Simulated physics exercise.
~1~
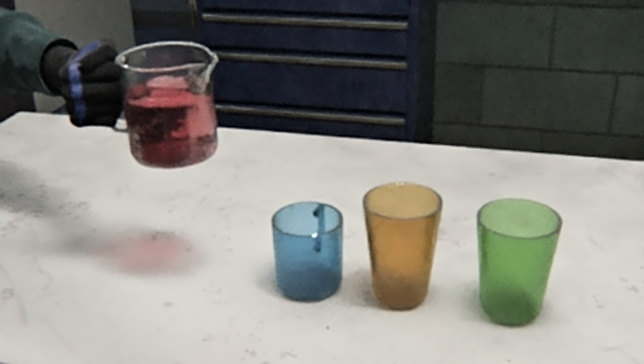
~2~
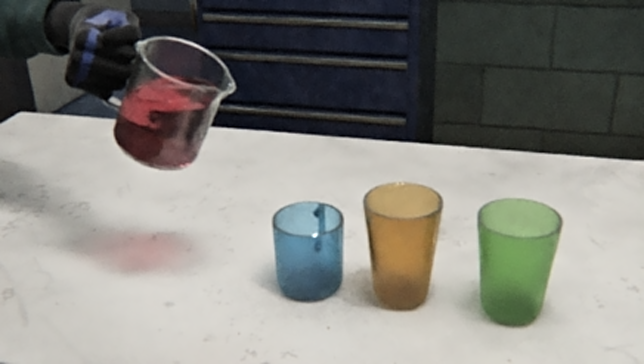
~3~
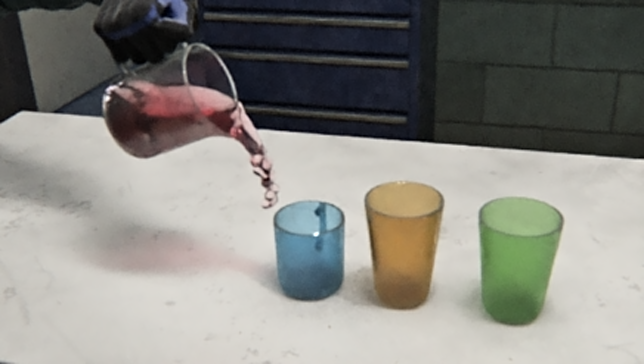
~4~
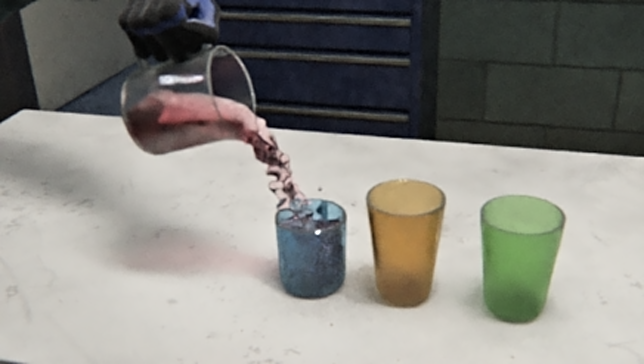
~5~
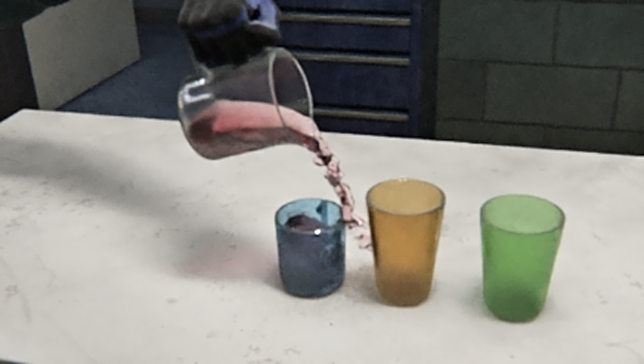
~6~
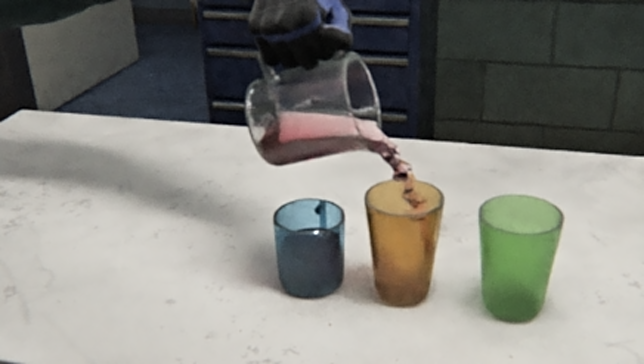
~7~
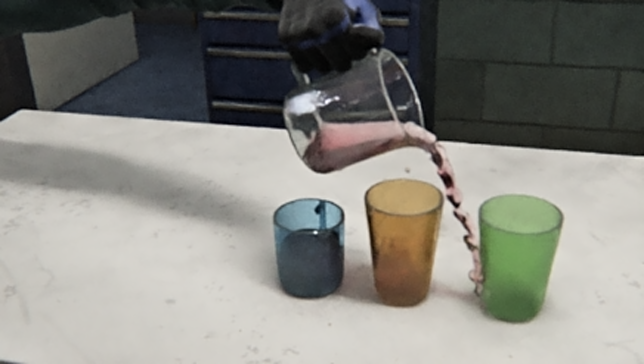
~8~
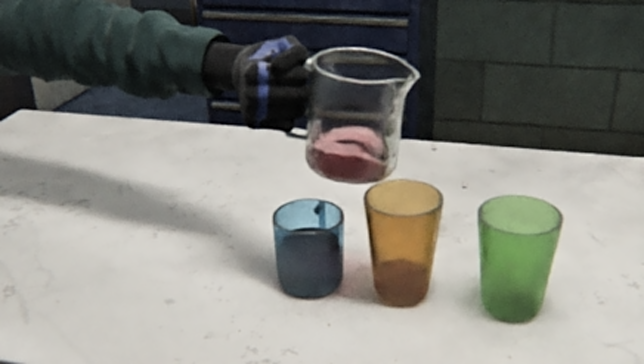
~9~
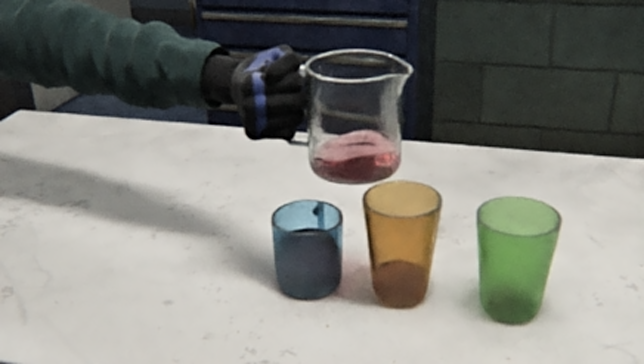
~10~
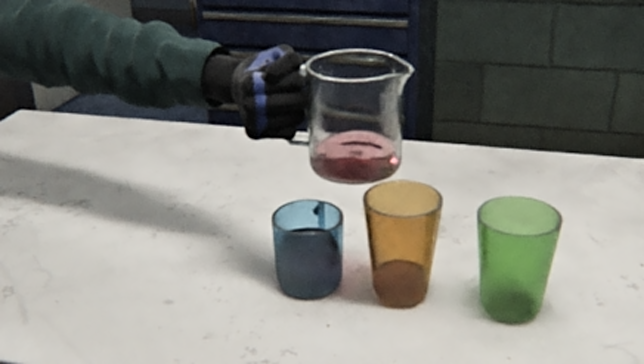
The clip opens with a gloved hand holding a glass pitcher of red liquid to the left of three cups, blue, amber and green, on a pale tabletop. The hand tips the pitcher steeply, and a ragged stream begins to fall and runs into the short blue cup. Still pouring, the pitcher sweeps right, its stream crossing the gap and entering the amber tumbler, then reaching the green tumbler's left side. The hand turns the pitcher upright again and holds it still above the cups. At the end, the blue cup looks well filled, the amber tumbler holds a shallow layer, the green one shows little, and some red liquid remains in the pitcher.
